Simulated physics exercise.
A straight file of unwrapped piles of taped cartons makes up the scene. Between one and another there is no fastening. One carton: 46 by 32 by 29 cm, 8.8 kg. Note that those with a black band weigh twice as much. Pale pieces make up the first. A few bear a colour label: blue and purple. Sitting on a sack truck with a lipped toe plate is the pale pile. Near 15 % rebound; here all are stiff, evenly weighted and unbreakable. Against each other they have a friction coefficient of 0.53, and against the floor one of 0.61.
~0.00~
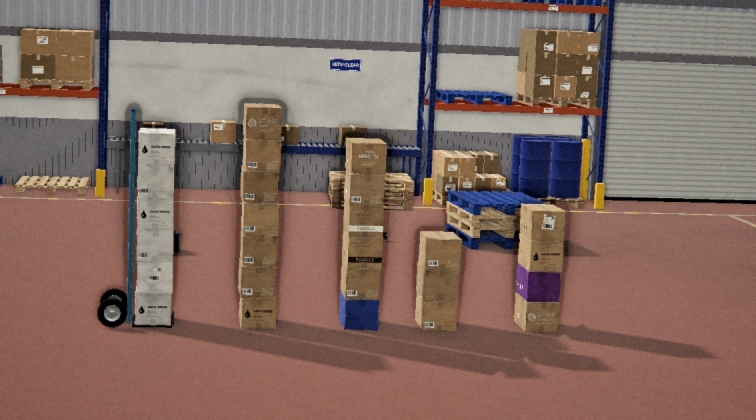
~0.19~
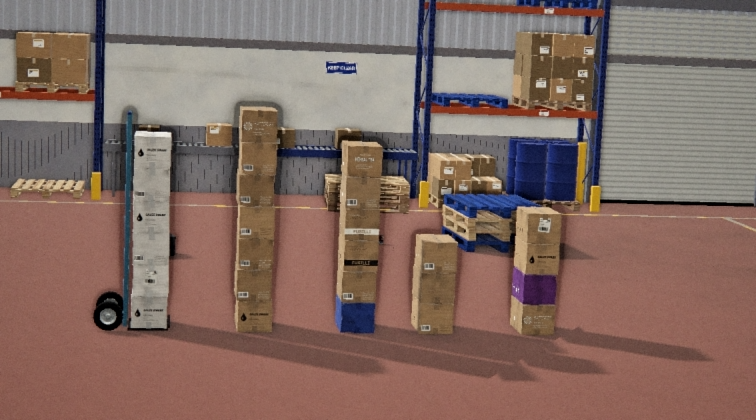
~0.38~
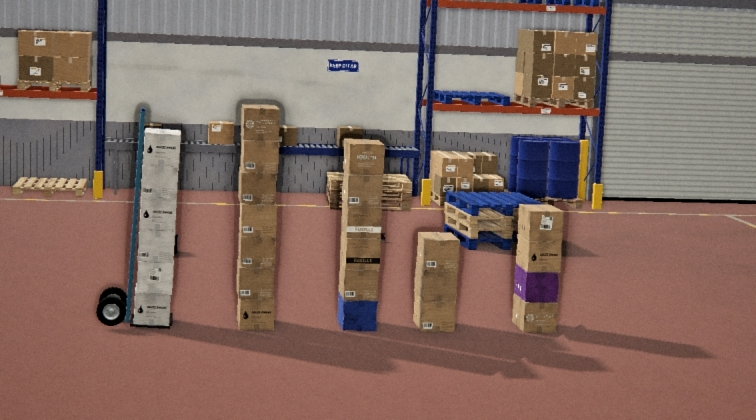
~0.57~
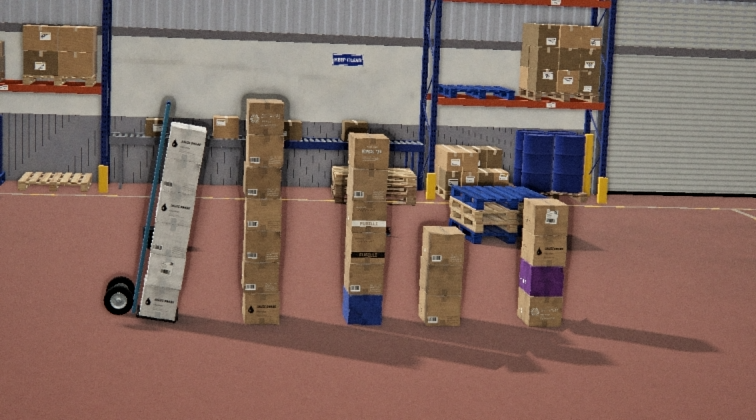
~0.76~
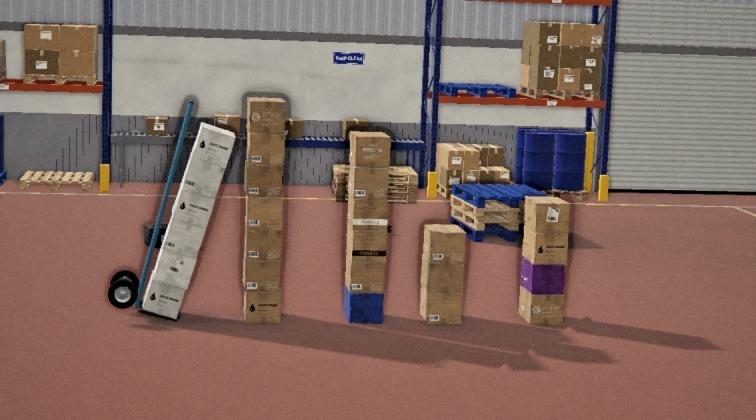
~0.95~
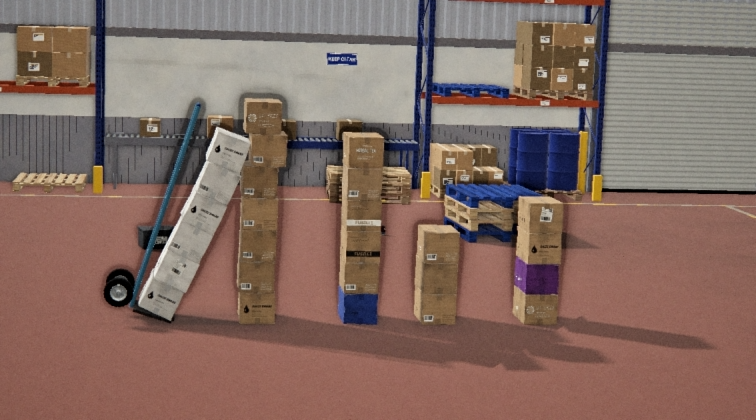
A pale stack of cartons on a blue-framed sack truck stood upright at first, then leaned steadily to the right toward the tall brown stack beside it, while the other piles stayed standing.
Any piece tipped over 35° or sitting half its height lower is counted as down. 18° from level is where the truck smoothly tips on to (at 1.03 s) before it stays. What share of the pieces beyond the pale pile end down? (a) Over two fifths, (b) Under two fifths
Option a: Over two fifths.
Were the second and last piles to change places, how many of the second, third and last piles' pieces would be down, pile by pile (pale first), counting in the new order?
Down per pile: Second 4, third 6, last 7.
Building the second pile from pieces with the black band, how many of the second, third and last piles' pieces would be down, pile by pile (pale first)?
Pieces down: Second pile 6, third pile 5, last pile 3.
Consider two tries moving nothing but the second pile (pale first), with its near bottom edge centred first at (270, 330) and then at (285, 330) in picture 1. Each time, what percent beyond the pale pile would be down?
Try 1: 90 %; try 2: 90 %.
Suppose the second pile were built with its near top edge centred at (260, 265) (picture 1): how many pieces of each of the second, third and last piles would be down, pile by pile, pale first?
Result: Second pile 0, third pile 0, last pile 0.
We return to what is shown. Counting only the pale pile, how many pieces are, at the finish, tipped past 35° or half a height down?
6 of the pale pieces.
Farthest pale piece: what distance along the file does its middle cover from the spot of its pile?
Around 160 centimetres.
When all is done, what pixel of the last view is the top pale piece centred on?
(333, 237).
Around 1.46 s, 6 of the pale pile down; none of the 20 other cartons down, 6 disturbed.
Around 1.96 s, 6 of the pale pile down; 6 of the 20 other cartons down.
Around 2.44 s, 6 of the pale pile down; 11 of the 20 other cartons down.
Around 3.12 s, 6 of the pale pile down; 18 of the 20 other cartons down; purple carton tipped 62°, 19 cm lower.
Finally (4.4 s), 6 of the pale pile down; 18 of the 20 other cartons down; purple carton on its side; blue carton unmoved. That is 90 per cent. Seen by the last camera, middles, purple carton near (602, 304), blue carton near (358, 304).
